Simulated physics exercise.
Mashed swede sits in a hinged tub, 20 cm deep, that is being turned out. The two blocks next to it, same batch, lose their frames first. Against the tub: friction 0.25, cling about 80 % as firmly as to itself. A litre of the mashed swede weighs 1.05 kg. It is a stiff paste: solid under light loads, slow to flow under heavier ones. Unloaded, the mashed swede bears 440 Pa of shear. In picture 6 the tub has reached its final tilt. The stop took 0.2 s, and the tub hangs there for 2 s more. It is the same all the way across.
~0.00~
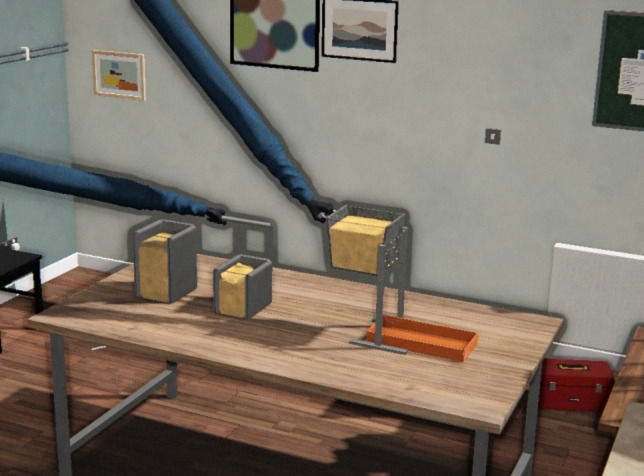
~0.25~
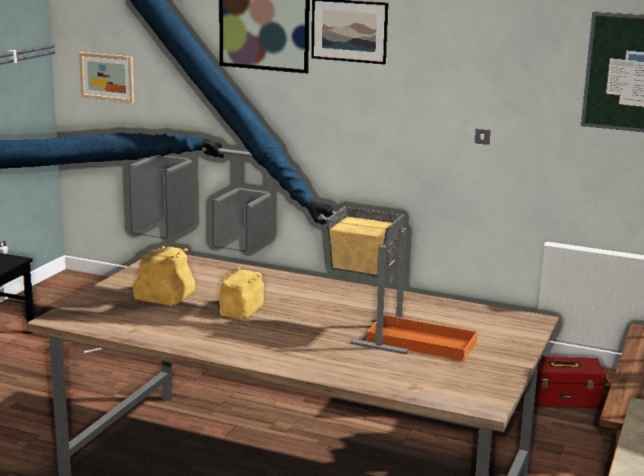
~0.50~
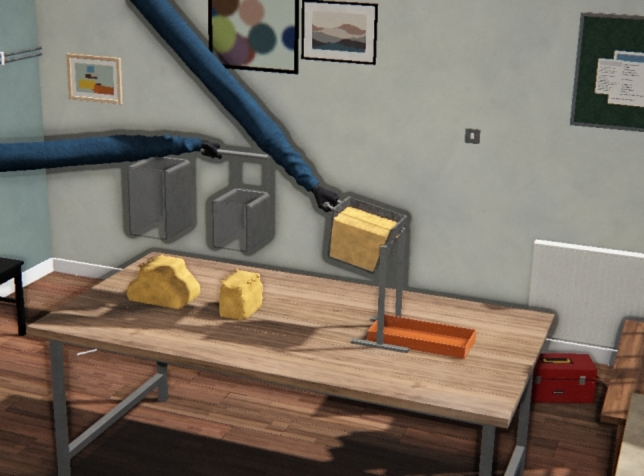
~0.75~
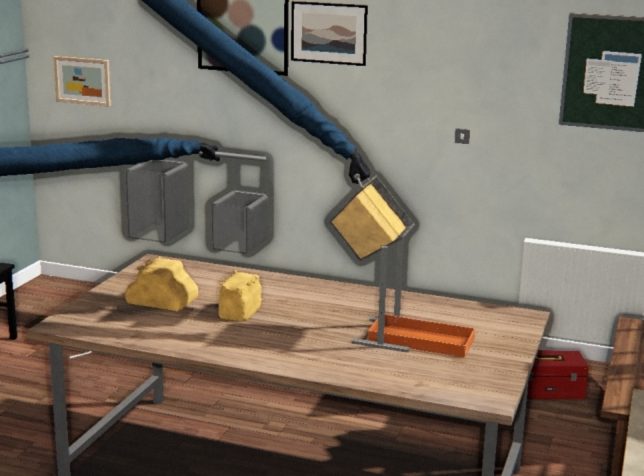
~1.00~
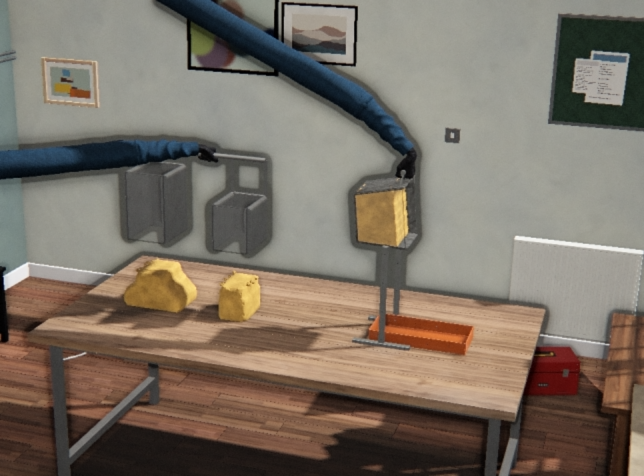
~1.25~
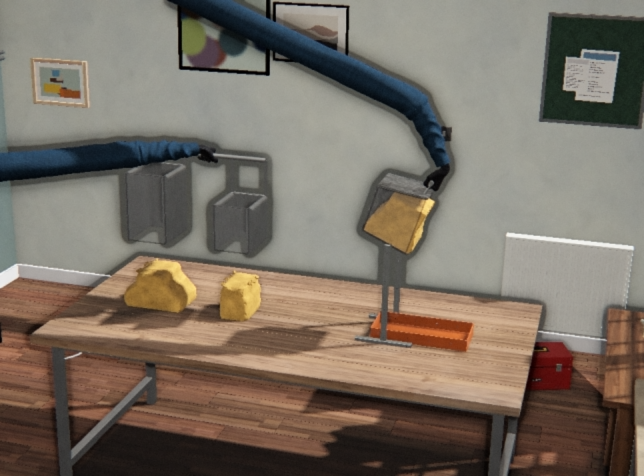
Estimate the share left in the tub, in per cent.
Close to 0 per cent.
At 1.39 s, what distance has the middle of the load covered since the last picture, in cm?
Some 10 cm.
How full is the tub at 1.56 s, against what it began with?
About 12 %.
After 1.39 s, the tub is at 107 degrees and holds 51 %.
After 1.56 s, the tub is at 107 degrees and holds 11 %.
After 1.73 s, the tub is at 107 degrees and holds 0 %.
After 1.90 s, the tub is at 107 degrees and holds 0 %.
After 3.25 s, at the end, the tub is at 107 degrees and holds 0 %.
